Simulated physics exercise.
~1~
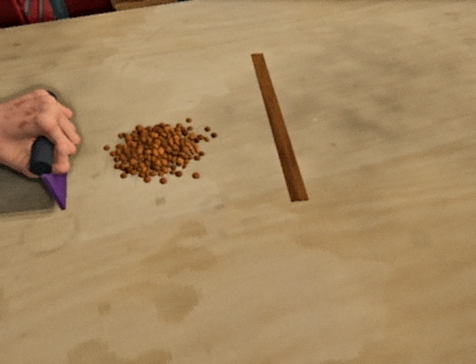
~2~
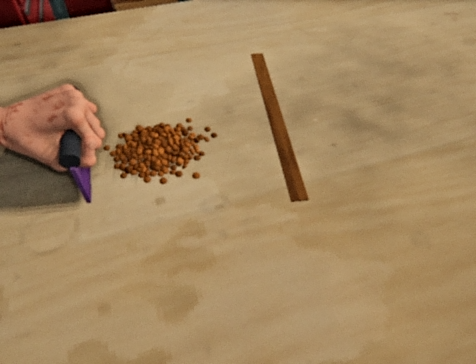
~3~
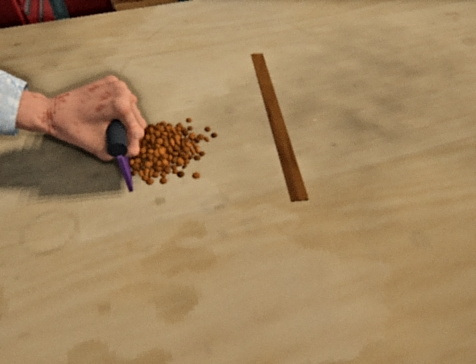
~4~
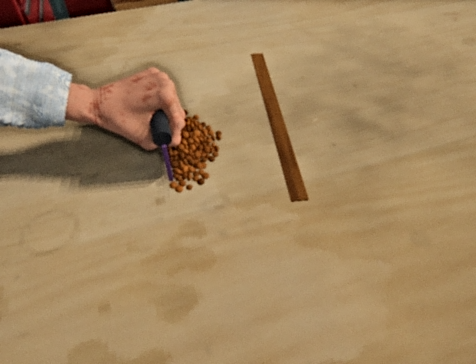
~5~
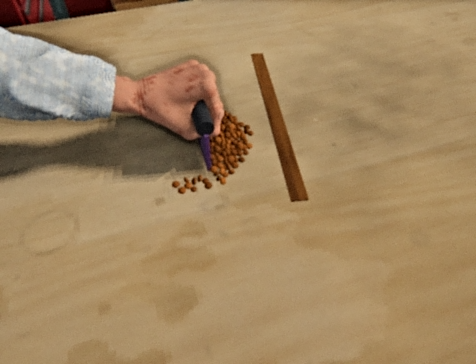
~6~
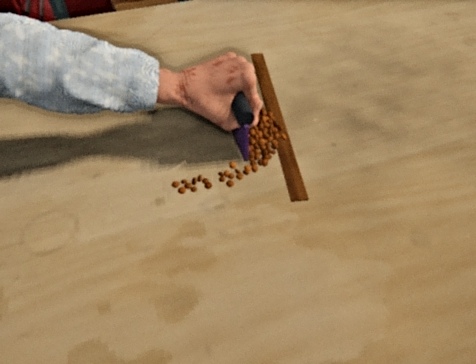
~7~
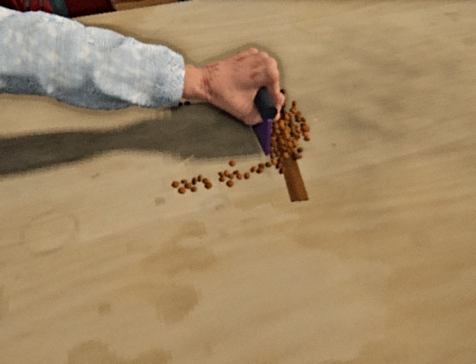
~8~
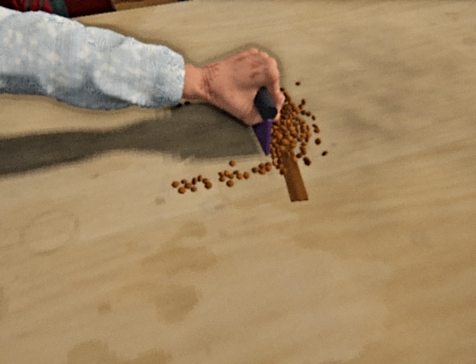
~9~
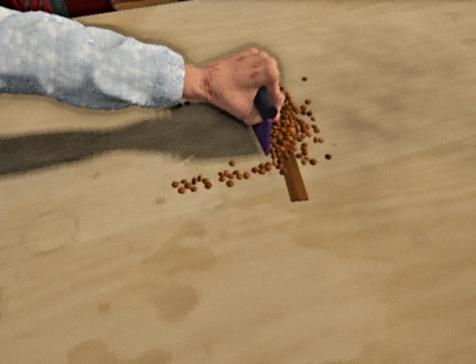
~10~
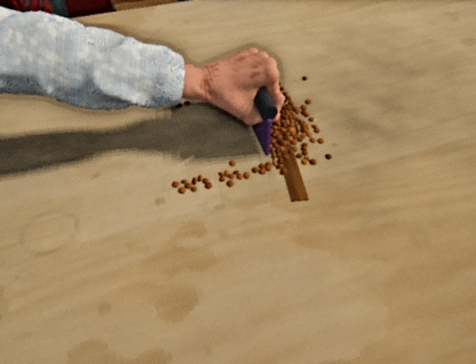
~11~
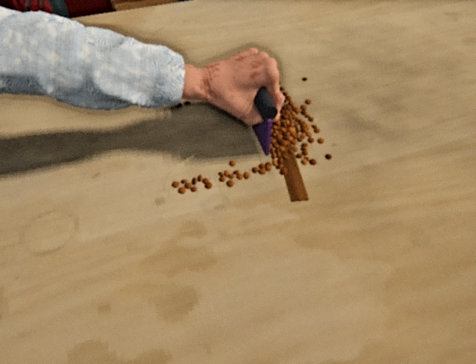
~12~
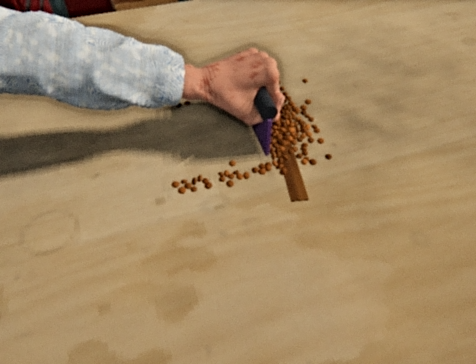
A hand in a pale blue sleeve, gripping a small purple scraper with a dark handle, enters from the left across a pale wooden surface seen from above at an angle. Ahead of it lies a loose heap of orange-brown kibble, and farther right a narrow brown wooden strip is fixed across the way. The scraper drives into the heap and pushes it rightwards, leaving a thin trail of bits behind. The pieces bunch against the strip, then spill over it and scatter a little beyond. The hand stops at the strip and stays there, with kibble piled on and around it.
